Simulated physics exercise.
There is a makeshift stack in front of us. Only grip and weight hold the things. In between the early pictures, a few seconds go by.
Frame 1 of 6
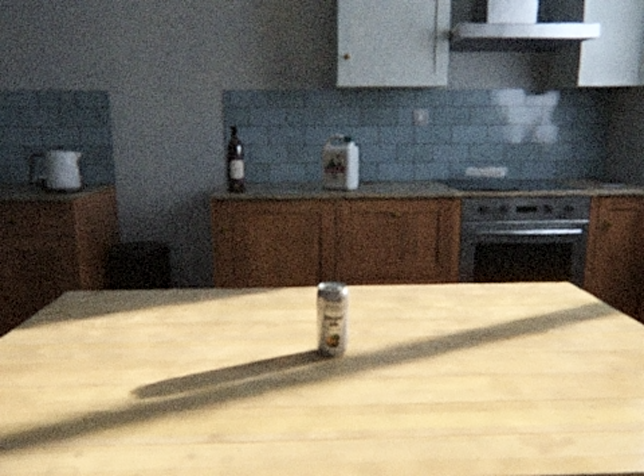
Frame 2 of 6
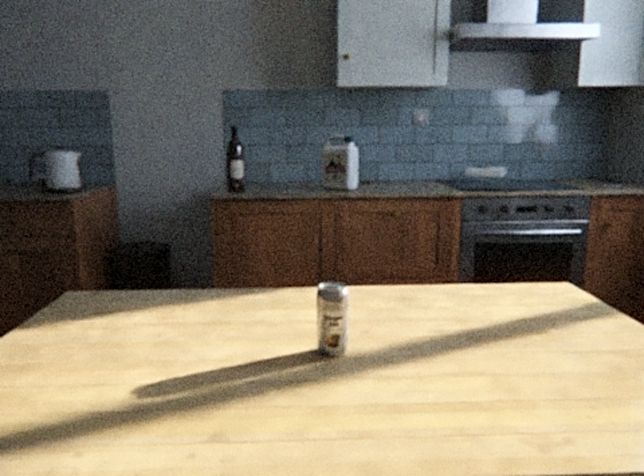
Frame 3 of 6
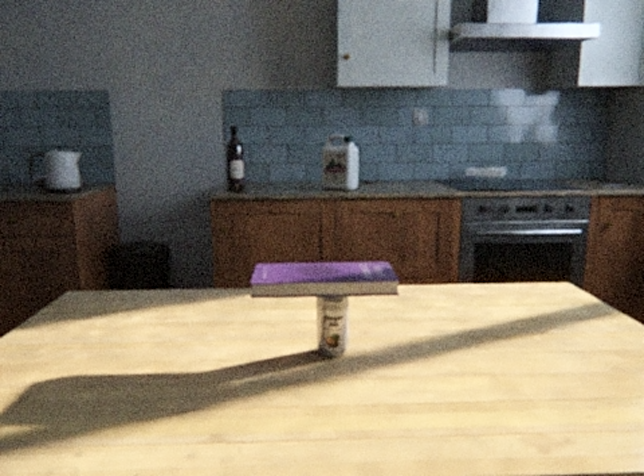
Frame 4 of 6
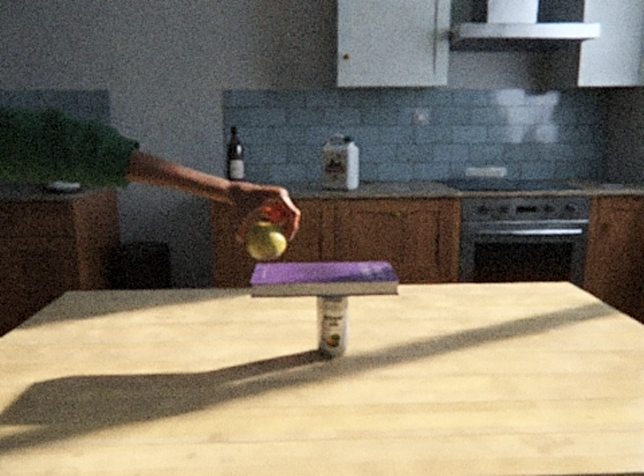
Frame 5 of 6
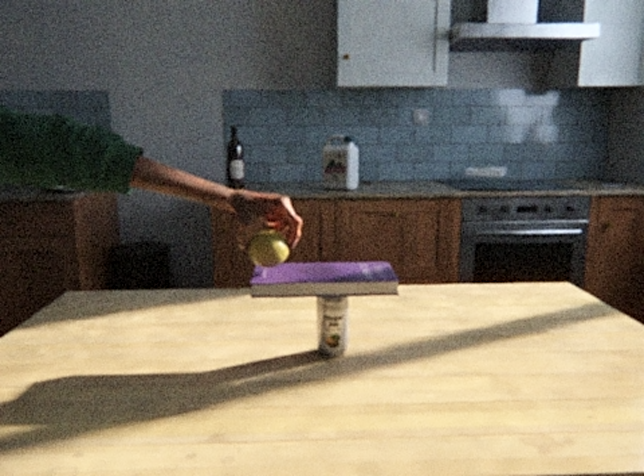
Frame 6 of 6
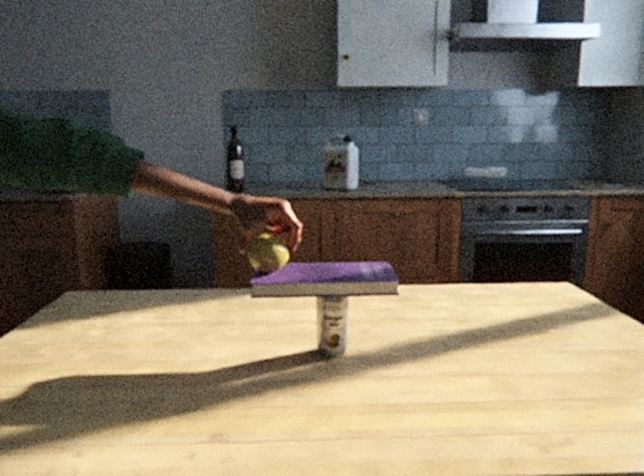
An arm in a dark green sleeve reaches in from the left over a pale wooden table, seen from a still camera facing a dim kitchen with blue tiles and wooden cupboards. A whitish can stands alone at the table's centre, then a purple book lies flat across its top. The hand lowers a yellow apple onto the book's left end and keeps hold of it.
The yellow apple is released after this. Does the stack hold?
The tower does not remain standing.
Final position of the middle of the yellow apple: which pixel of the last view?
Close to pixel (250, 336).
Then, 0.60 s on from there, yellow apple now fallen; purple book turned 71° from how it was put.
Then, 1.00 s on from there, purple book now fallen; white can turned 55° from how it was put.
In the end, fallen, yellow apple, white can and purple book. At the end, from the last picture's camera, yellow apple near (250, 336). The stack comes apart.
